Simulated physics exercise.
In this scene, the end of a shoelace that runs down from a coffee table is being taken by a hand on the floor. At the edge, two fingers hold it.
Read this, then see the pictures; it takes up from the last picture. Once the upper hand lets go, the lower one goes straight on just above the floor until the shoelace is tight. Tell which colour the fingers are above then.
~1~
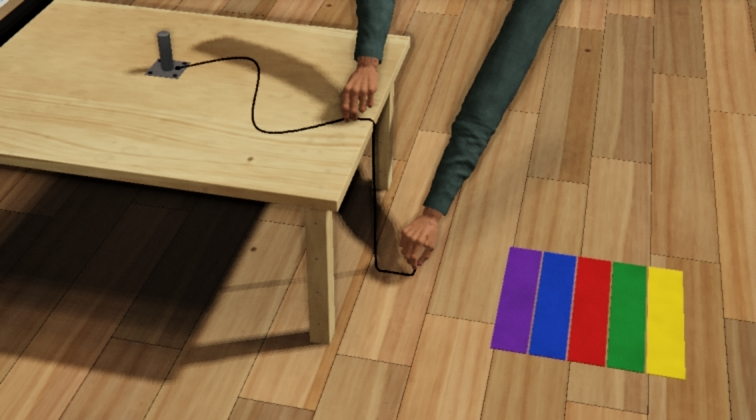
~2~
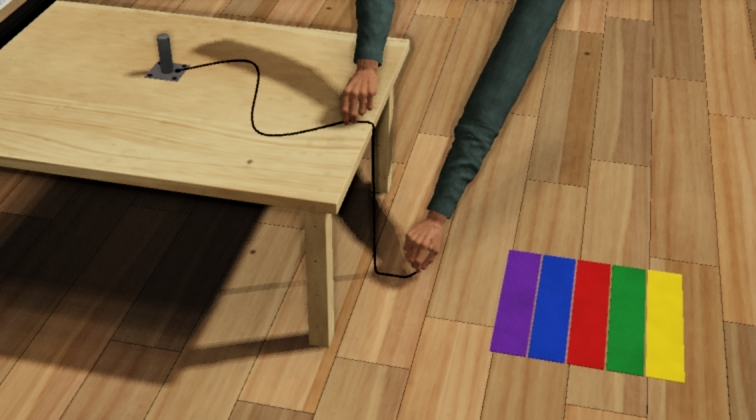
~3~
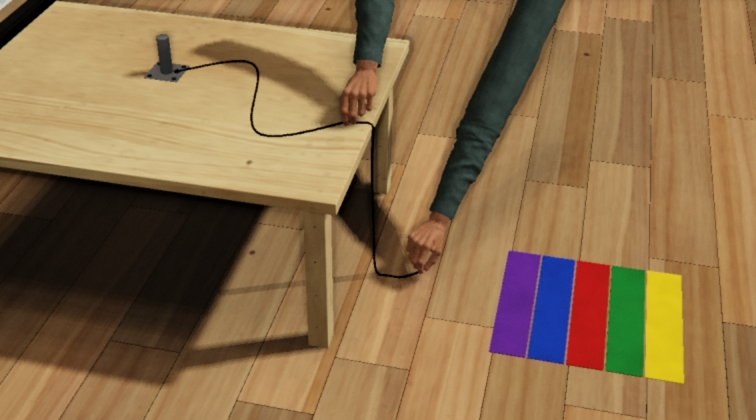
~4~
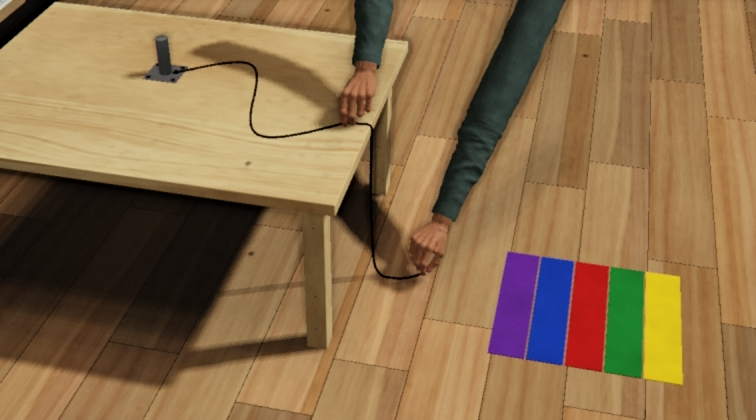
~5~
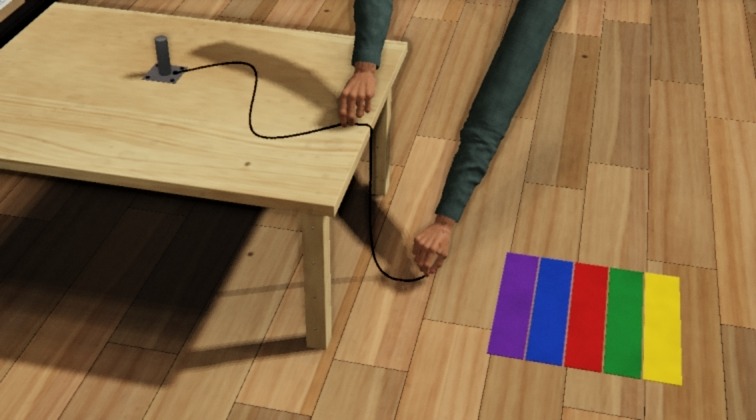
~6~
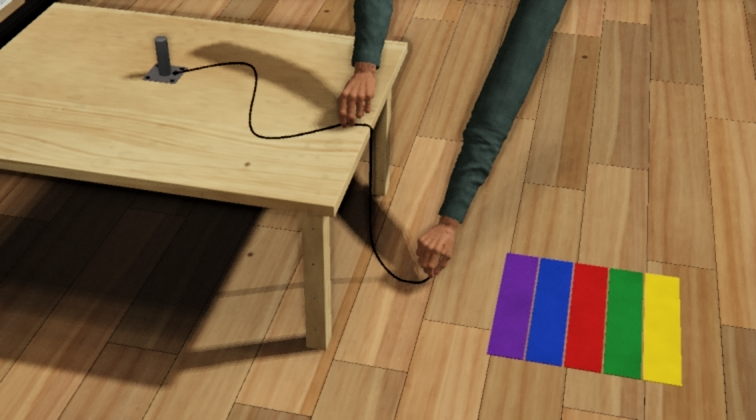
They are above yellow.
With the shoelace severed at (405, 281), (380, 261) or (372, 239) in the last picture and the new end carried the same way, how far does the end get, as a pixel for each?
In order, it ends up near (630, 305), (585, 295) and (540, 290).
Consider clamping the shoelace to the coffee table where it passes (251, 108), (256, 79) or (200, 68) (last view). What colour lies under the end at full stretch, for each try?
The end stops at red, then green, then yellow.
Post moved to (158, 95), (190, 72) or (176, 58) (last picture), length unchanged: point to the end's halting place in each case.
Going through the tries, you get (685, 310), then (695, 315), then (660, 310).
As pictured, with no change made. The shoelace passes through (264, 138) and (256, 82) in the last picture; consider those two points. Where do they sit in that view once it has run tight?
Near (384, 125) and (280, 97).
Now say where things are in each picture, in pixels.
The first frame shows end (417, 265); purple (512, 331); blue (550, 337); red (588, 343); green (627, 349); yellow (666, 355).
The second frame shows end (421, 268); shoelace through (217, 63) (258, 85) (258, 132) (343, 122) (373, 179) (374, 248).
The third frame shows end (423, 270).
The fourth frame shows end (426, 271); shoelace through (216, 64) (256, 86) (256, 134) (341, 124) (371, 181) (373, 250).
The fifth frame shows end (429, 273).
The sixth frame shows end (433, 274); shoelace through (215, 65) (255, 87) (256, 134) (340, 125) (370, 182) (375, 251).
Soon after, end near (608, 301); over green.
After that, end near (647, 307); over yellow.
At the stop, end near (669, 310); over yellow. It halts on the yellow strip.
